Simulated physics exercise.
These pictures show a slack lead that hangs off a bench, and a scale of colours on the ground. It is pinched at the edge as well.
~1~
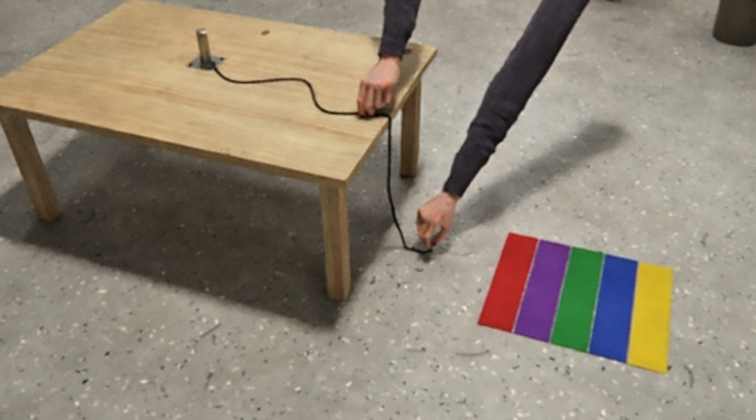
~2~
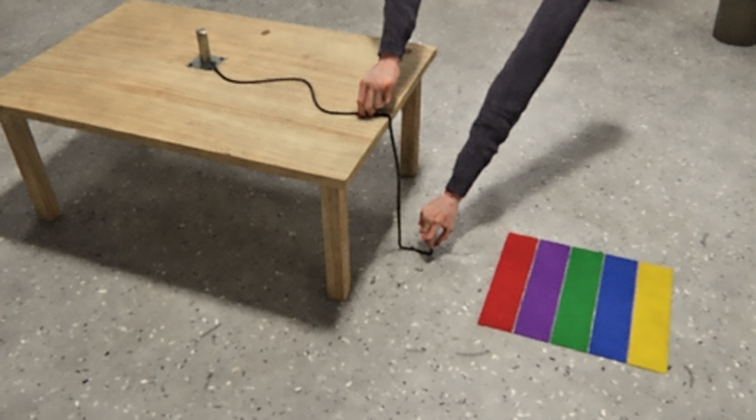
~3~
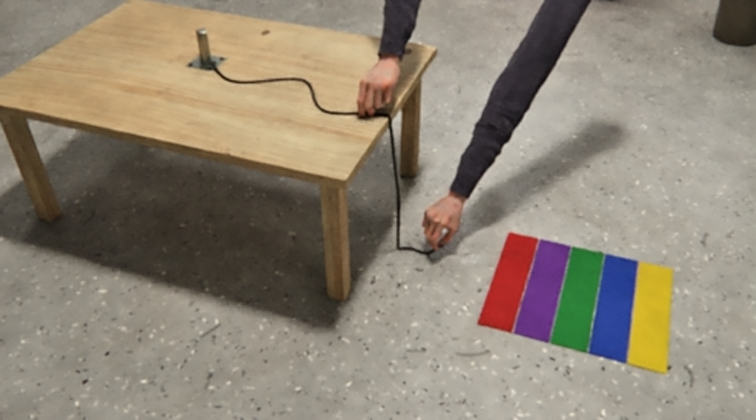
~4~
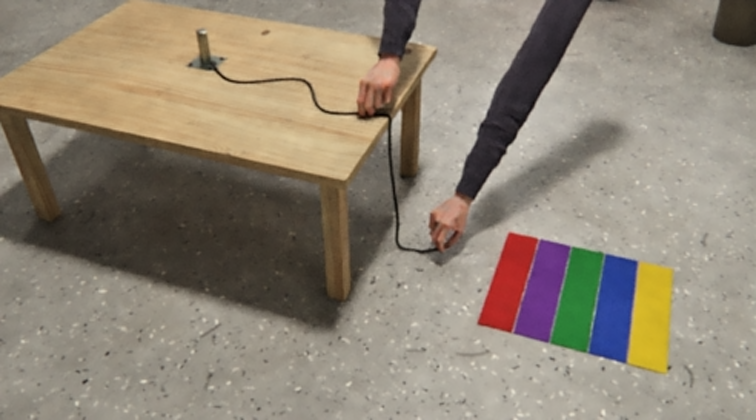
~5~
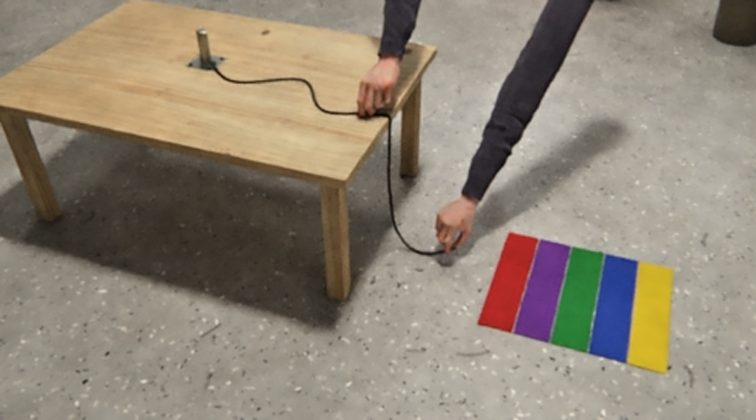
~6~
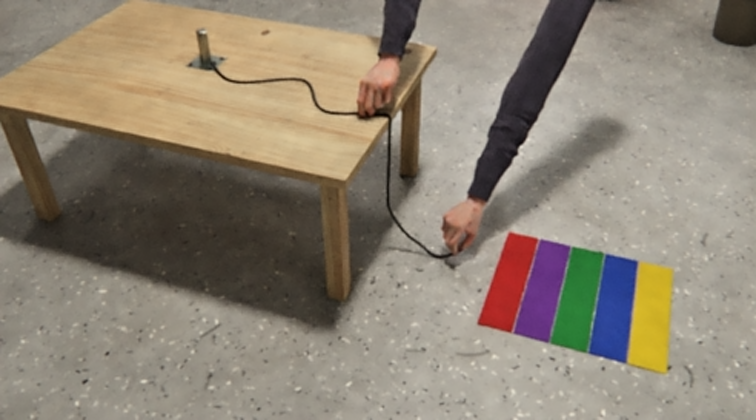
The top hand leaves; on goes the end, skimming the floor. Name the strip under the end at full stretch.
The end stops over the green strip.
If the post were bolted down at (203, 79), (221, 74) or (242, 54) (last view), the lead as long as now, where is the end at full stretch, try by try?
Near (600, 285), (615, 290) and (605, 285).
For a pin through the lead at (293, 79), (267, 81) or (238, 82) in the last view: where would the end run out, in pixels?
Near (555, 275), (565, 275) and (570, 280).
Early on, end near (513, 264); over red.
Midway, end near (555, 274); over purple.
At the end of the slack, end near (580, 280); over green. It gets as far as the green strip.
